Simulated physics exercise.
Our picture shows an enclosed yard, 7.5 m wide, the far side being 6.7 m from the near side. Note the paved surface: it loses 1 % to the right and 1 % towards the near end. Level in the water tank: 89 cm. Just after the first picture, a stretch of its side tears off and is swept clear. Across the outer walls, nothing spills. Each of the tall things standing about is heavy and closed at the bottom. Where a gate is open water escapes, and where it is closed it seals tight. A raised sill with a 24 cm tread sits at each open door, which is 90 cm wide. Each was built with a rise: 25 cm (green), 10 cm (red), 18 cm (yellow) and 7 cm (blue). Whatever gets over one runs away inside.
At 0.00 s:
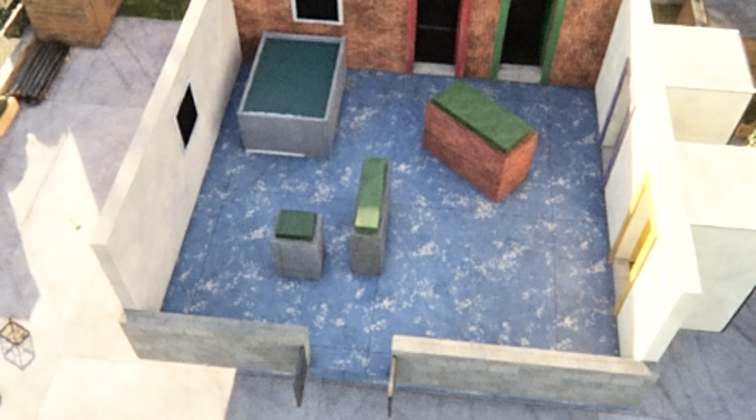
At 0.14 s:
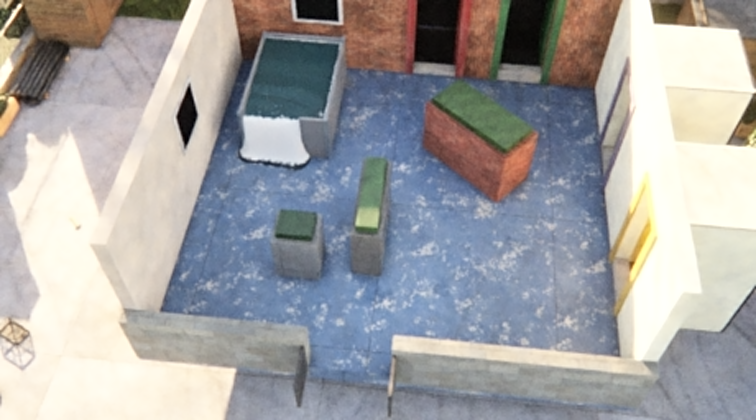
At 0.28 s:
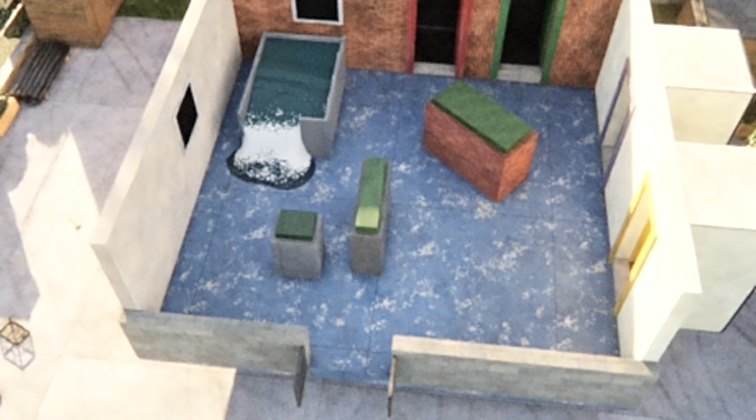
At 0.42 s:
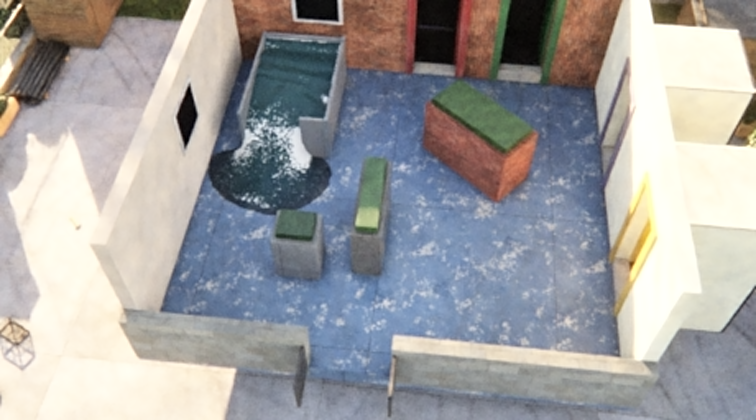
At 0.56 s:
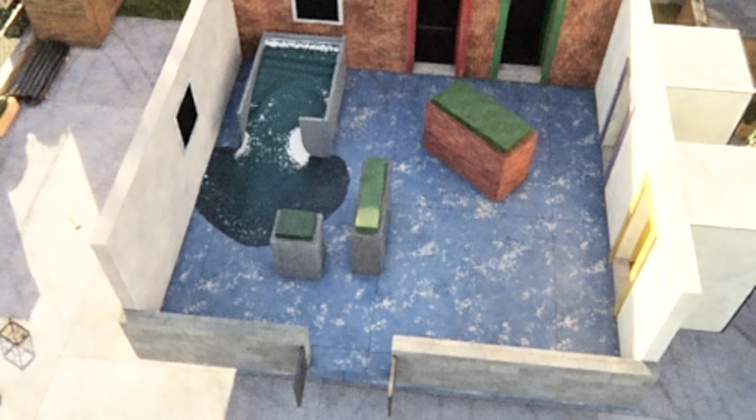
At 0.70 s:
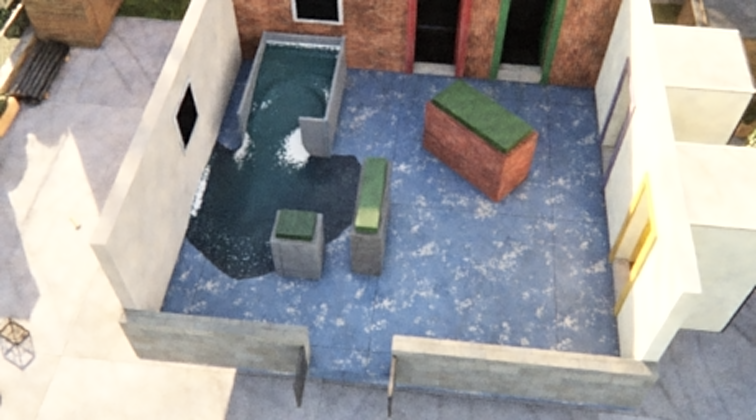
Water pours from the near side of a gray tank and spreads across the blue yard floor around a small block.
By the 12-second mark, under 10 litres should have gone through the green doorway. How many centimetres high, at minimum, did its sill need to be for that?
It needed to be about 6.5 cm high.
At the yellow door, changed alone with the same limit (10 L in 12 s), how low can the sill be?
About 14.0 cm at yellow.
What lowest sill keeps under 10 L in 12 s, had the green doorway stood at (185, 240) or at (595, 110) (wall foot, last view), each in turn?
Roughly 19 cm for the first and 10.0 cm for the second.
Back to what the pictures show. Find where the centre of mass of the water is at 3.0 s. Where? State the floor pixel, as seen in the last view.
It lies near (274, 213) in the last picture.
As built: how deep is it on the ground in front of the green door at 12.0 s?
It comes to about 7.5 centimetres deep.
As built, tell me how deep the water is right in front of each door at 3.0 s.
In cm - green: 0, red: 0, yellow: 0, blue: 0.
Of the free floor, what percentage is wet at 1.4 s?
Roughly 25 percent of the floor is wet.
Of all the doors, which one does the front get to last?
Coming last is the green one.
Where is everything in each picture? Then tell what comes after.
The first picture shows the water tank at (294, 77) is whole and still, 89 cm deep; the green door at (525, 44) is dry.
In the second picture, the front is at (294, 168), 0.4 m from the gap at (274, 140); 0.3 m2 of floor is wet, 89 cm left at the back.
In the third picture, the gap is at (274, 140), the front 0.9 m out at (280, 186); the back of the water tank holds 89 cm.
In the fourth picture, the gap is at (274, 142), the front 1.5 m out at (263, 211); the back of the water tank holds 85 cm.
In the fifth picture, water pours out at (274, 142) and has run 2.2 m, to (248, 242); about 7 cm deep outside, 76 cm at the back.
In the sixth picture, the front is at (233, 273), 2.8 m from the gap at (274, 142); 6.4 m2 of floor is wet, 75 cm left at the back; 4.3 m in a straight line remain to the green door at (525, 44).
After 1.4 s water covers 25 % of the floor, deepest (54 cm) near (152, 336); it has not reached the green door.
After 3.0 s water covers 35 % of the floor, deepest (40 cm) near (163, 337); it has not reached the green door.
After 12.0 s water covers 95 % of the floor, deepest (14 cm) near (494, 150); 8 cm at the green door, 0 litres in over its 25 cm sill.
At the green door as built, the water arrived by 8.2 s and peaked near 10 cm at 9.2 s.
Run again over the same 12 s with other heights there, 15 litres in over 6 cm, 3 litres over 8 cm. The limit of 10 litres is kept from about 6.5 cm up.
